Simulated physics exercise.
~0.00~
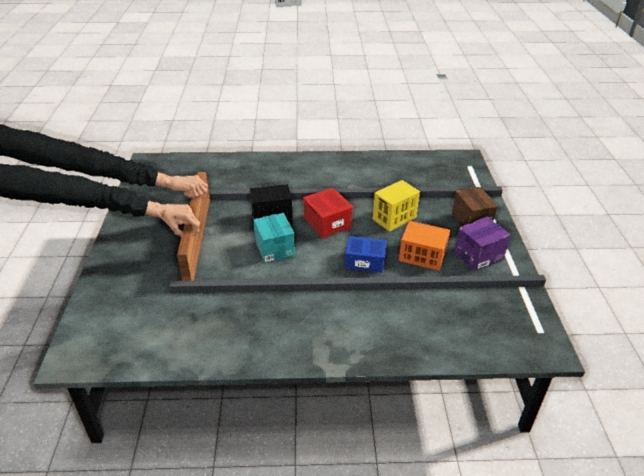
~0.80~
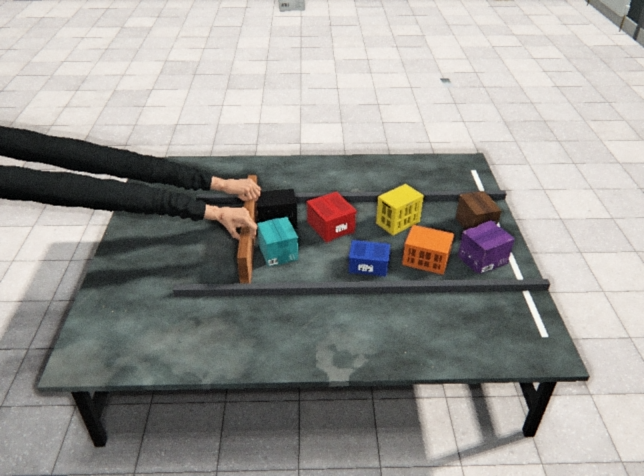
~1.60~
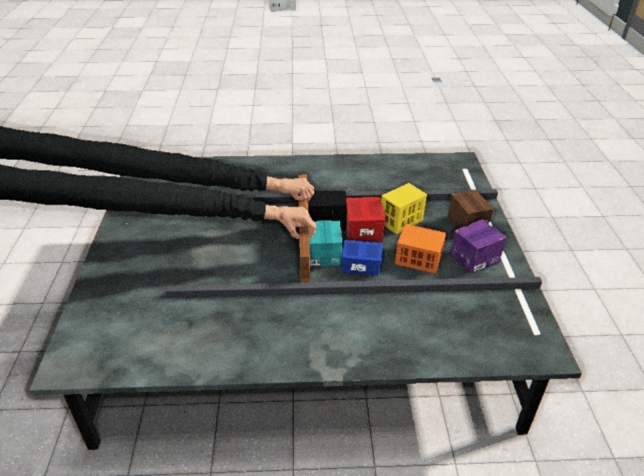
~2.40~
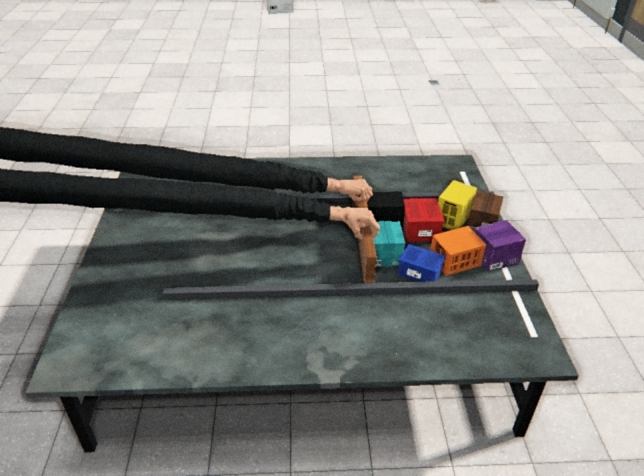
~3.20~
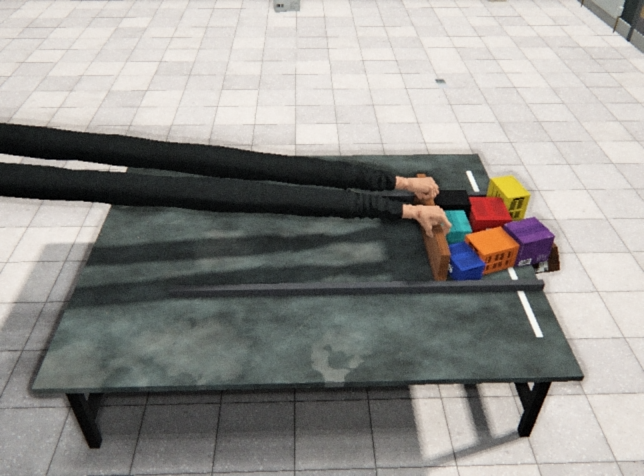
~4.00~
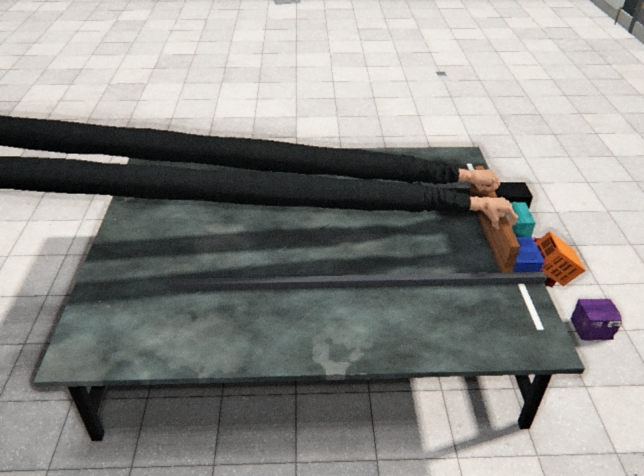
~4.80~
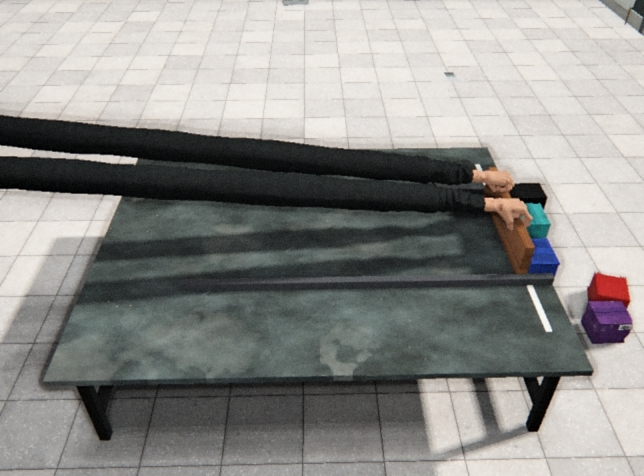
Two hands slid an upright wooden plank rightward along a dark table, bunching eight colorful boxes together and pushing them to the edge, where five tumbled off, leaving the black, turquoise and blue ones against the plank at the end.
